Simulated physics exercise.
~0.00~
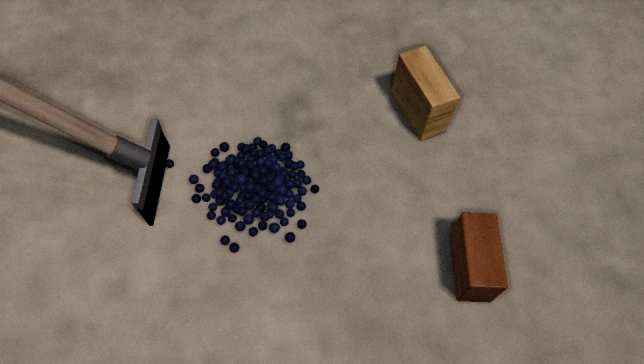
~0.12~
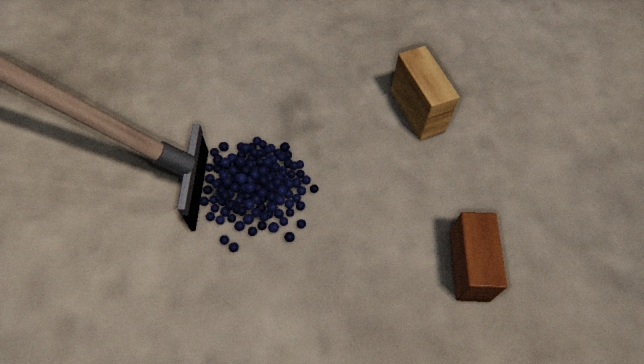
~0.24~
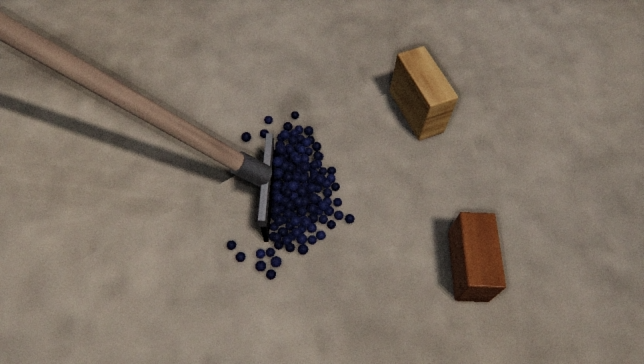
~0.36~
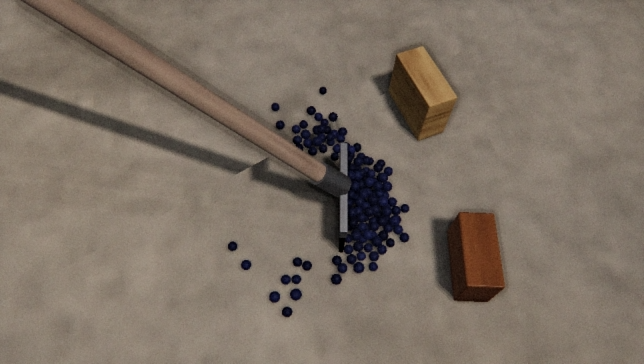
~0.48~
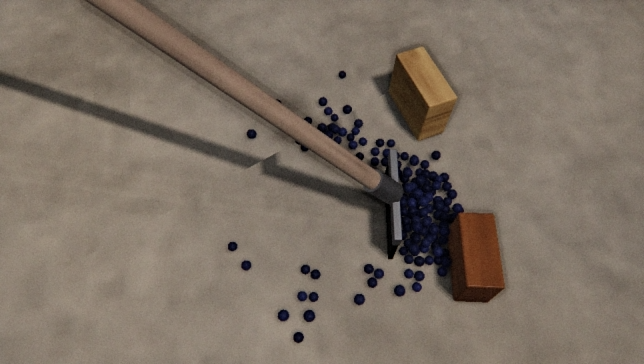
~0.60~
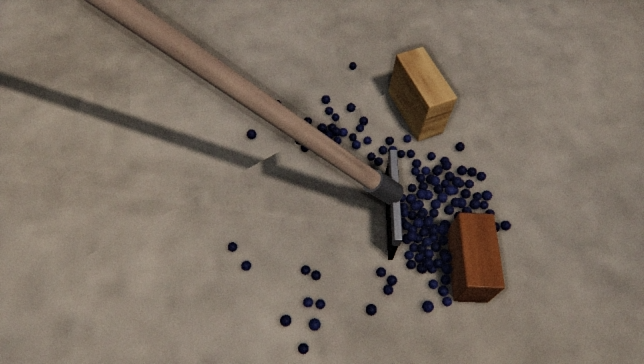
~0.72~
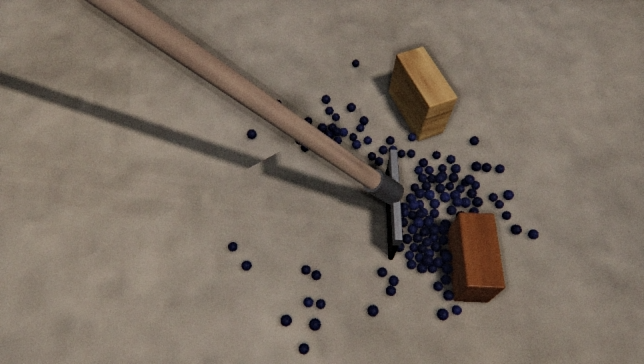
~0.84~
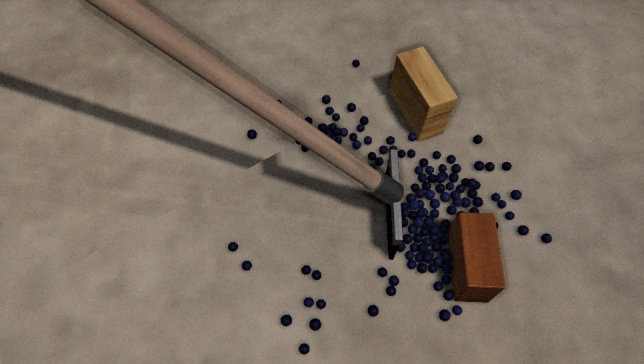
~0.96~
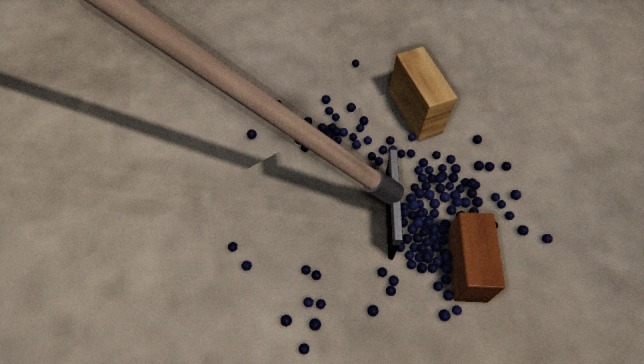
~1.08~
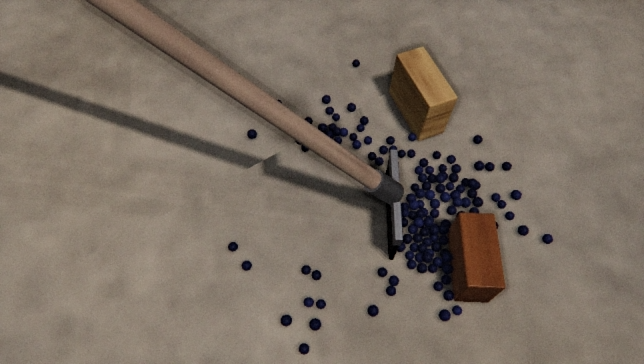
On a mottled grey-brown floor, a squeegee pushing spilt blueberries right towards two blocks, some entering the gap, most staying before it.
